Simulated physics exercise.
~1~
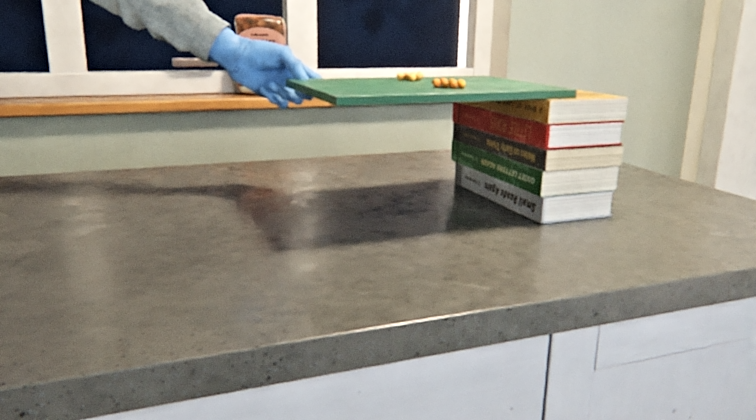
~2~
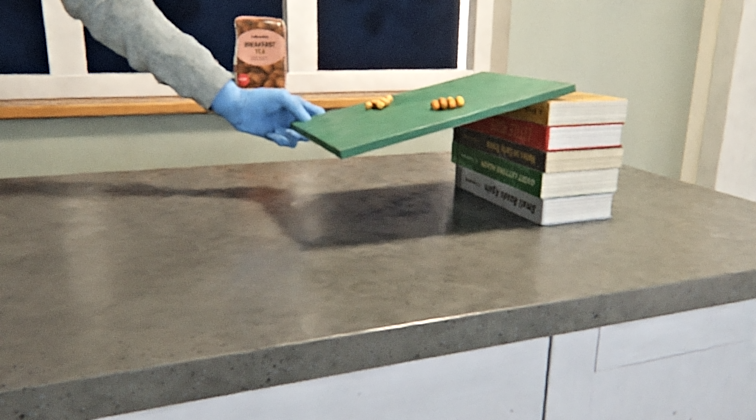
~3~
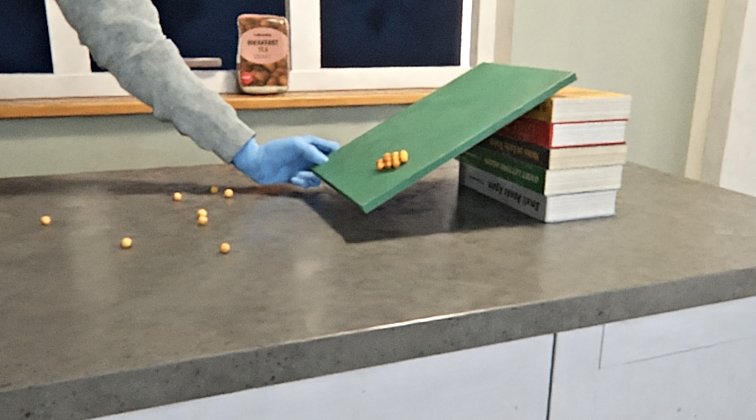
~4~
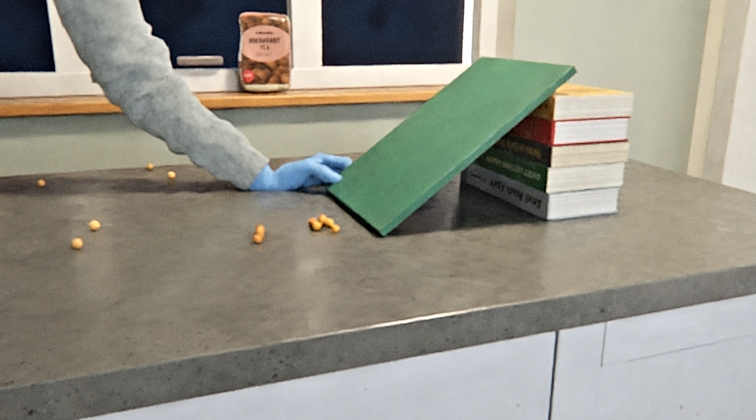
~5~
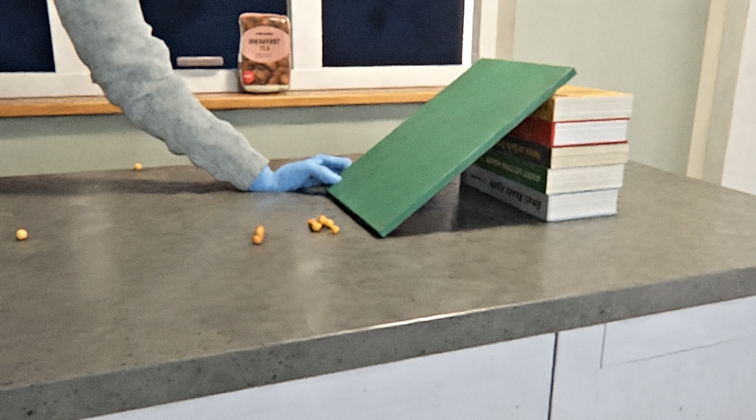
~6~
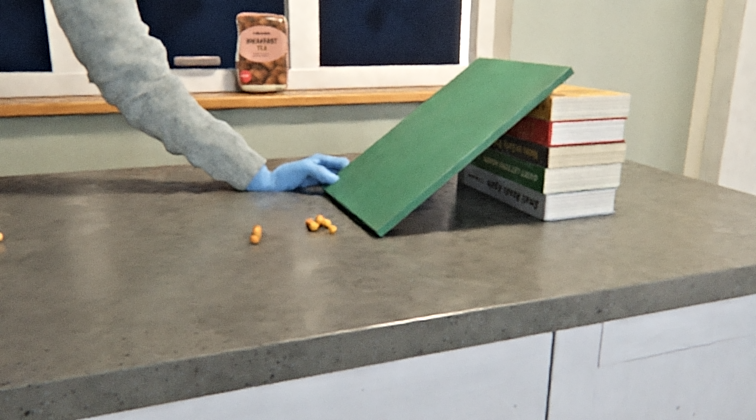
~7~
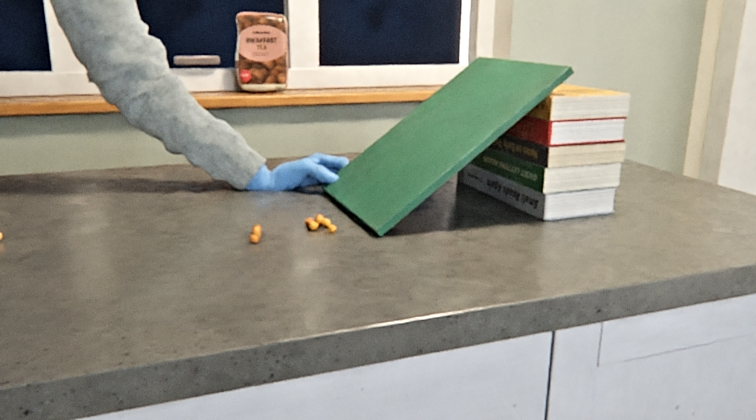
The clip shows a gloved hand lowering one end of a green board propped on stacked books; the back handful of small round things rolls away leftward, mostly leaving the counter, then the front handful of small orange pieces slides down and stops near the board's lower edge.
